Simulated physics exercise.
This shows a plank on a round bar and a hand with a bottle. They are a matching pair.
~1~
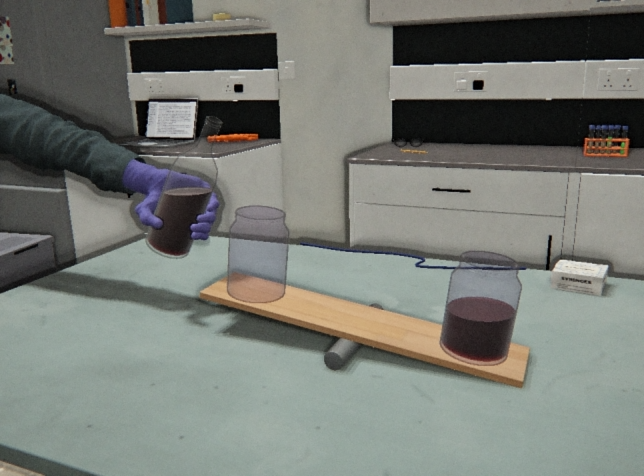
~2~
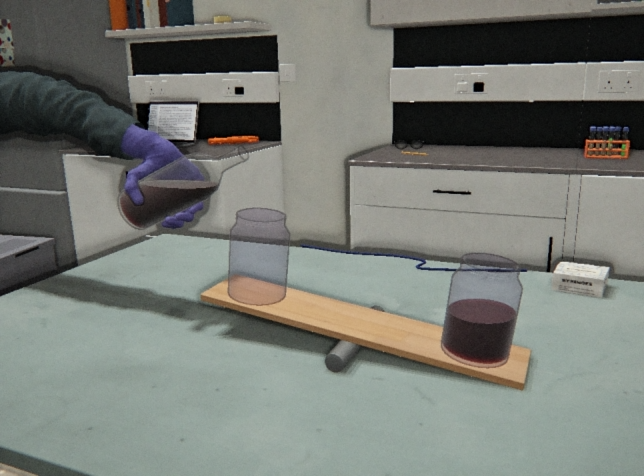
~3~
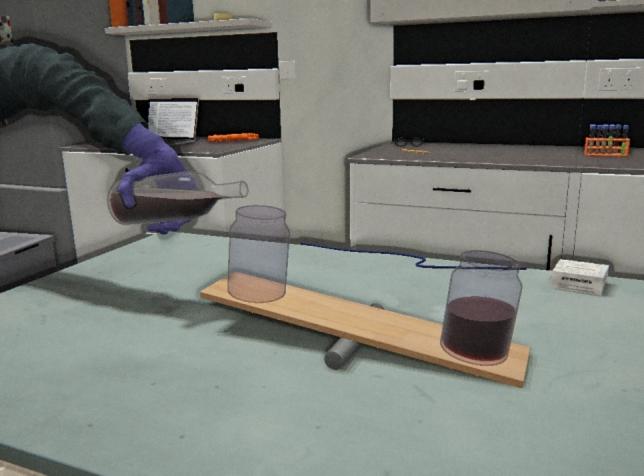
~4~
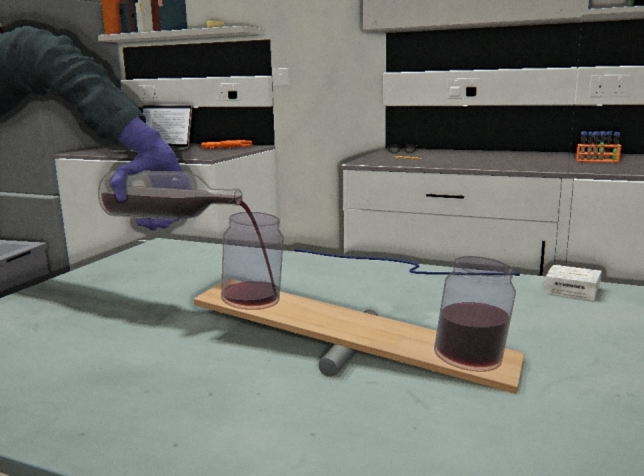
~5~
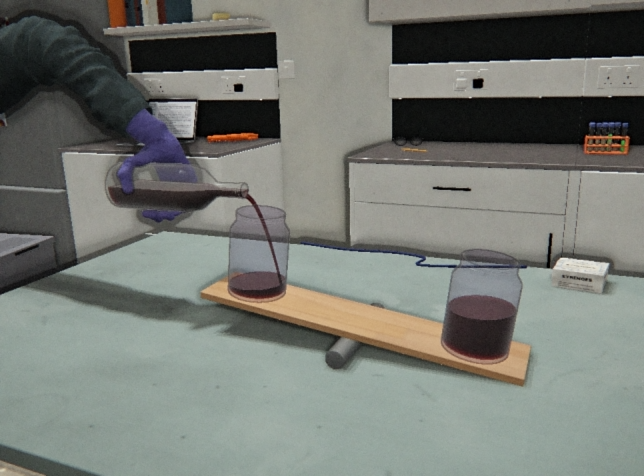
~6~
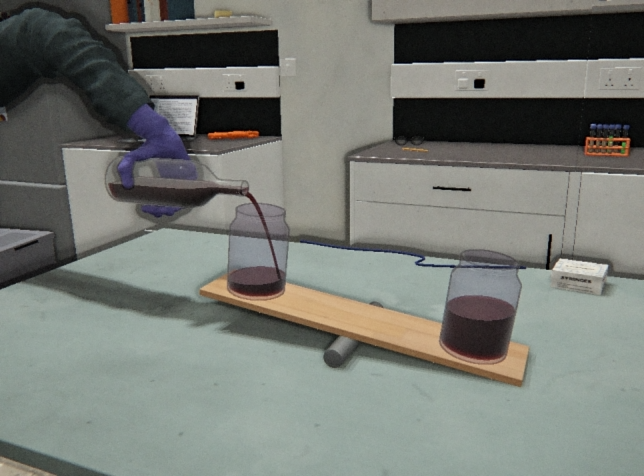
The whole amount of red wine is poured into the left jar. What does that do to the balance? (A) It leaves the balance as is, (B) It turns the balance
The answer is B.
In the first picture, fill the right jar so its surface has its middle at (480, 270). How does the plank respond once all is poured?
My guess is that it sits tight.
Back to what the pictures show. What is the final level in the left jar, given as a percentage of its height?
I'd put it at some 55 per cent.
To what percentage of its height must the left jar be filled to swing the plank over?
That would be some 40 percent.
A moment on, the left jar is about a third full; the plank leans as before.
Further on, the left jar is about half full; the plank has swung over, and that end is down.
When it is over, the left jar is about half full; the plank has swung over, and that end is down.
